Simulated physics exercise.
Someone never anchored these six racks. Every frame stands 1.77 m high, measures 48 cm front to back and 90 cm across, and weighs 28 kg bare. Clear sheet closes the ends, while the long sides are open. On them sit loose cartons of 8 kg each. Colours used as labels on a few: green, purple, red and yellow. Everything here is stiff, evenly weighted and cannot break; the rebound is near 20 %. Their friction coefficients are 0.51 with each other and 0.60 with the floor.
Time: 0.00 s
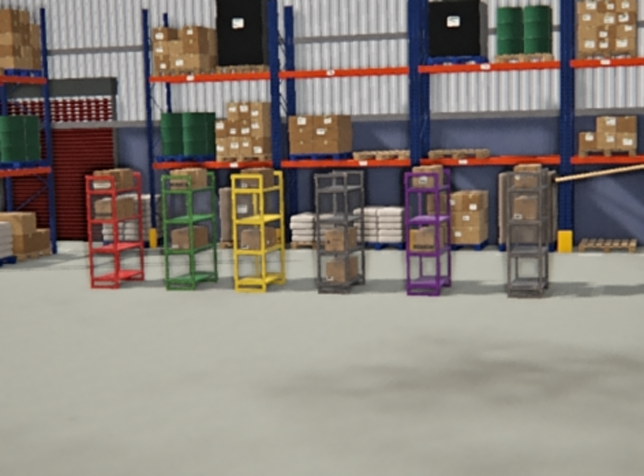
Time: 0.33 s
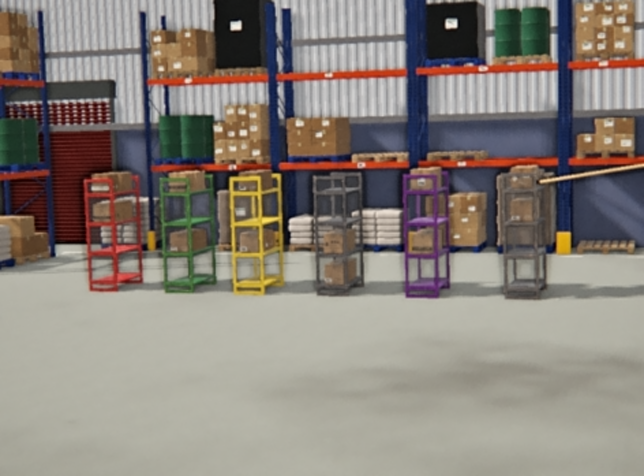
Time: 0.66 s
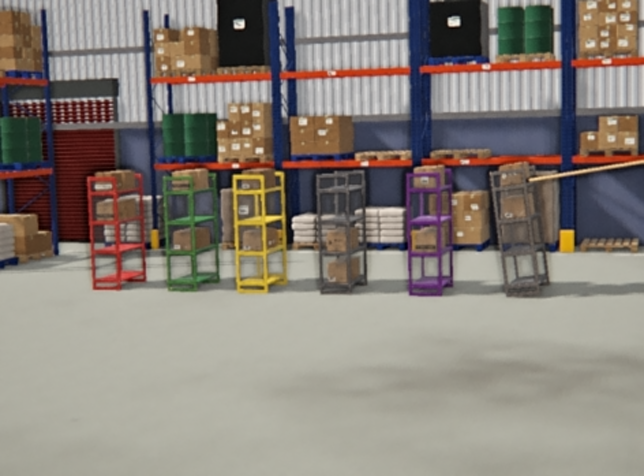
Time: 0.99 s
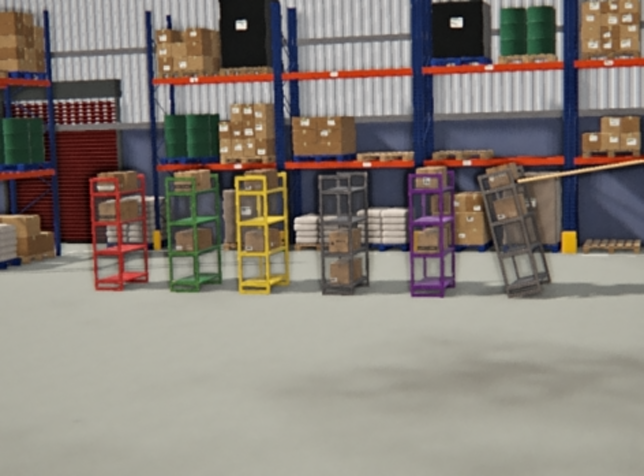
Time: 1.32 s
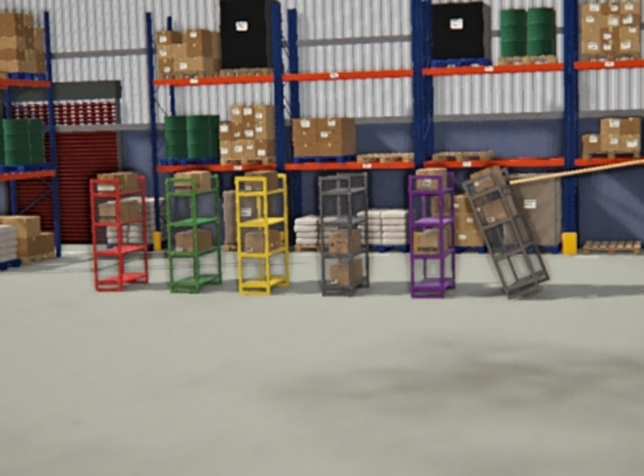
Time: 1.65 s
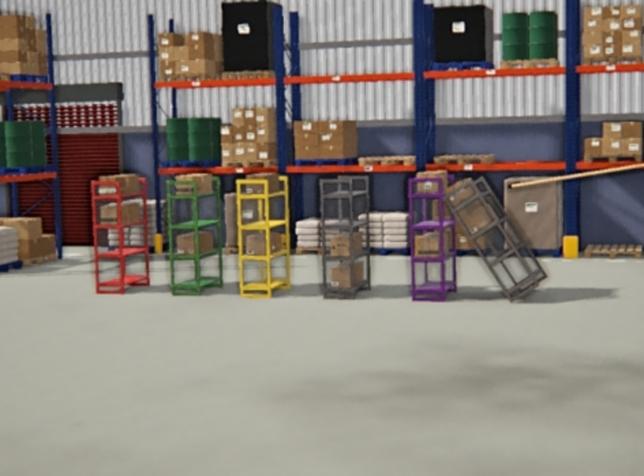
A wooden pole pushes the rightmost gray shelf unit leftward until it leans against the purple one.
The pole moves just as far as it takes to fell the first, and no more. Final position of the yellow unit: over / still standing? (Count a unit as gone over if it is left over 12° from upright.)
Tipped over.
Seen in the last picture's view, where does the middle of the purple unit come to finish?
Roughly at (372, 256).
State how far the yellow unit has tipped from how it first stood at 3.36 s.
I'd estimate close to 10°.
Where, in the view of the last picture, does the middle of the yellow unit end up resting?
I'd put it somewhere near (211, 257).
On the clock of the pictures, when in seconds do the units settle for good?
About 6.5 s.
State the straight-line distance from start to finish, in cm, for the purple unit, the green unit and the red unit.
I'd estimate purple at 100 cm, green at 110 cm and red at 140 cm.
After 2.34 s, 4 cartons spilt or dropped; 1 of the 5 other units over; yellow unit unmoved; purple unit leaning 21°.
After 3.36 s, 8 cartons spilt or dropped; 2 of the 5 other units over; yellow unit leaning 8°; purple unit leaning 55°.
After 4.82 s, 18 cartons spilt or dropped; 4 of the 5 other units over; yellow unit leaning 51°; purple unit leaning 65°.
After 5.60 s, 24 cartons spilt or dropped; 5 of the 5 other units over; yellow unit leaning 68°; red unit lying flat.
At rest (6.6 s), 24 cartons spilt or dropped; 5 of the 5 other units over; yellow unit leaning 69°; red unit lying flat; green unit leaning 70°. Not one is left standing. As the last picture would show them, middles, yellow unit near (211, 257), red unit near (57, 274).
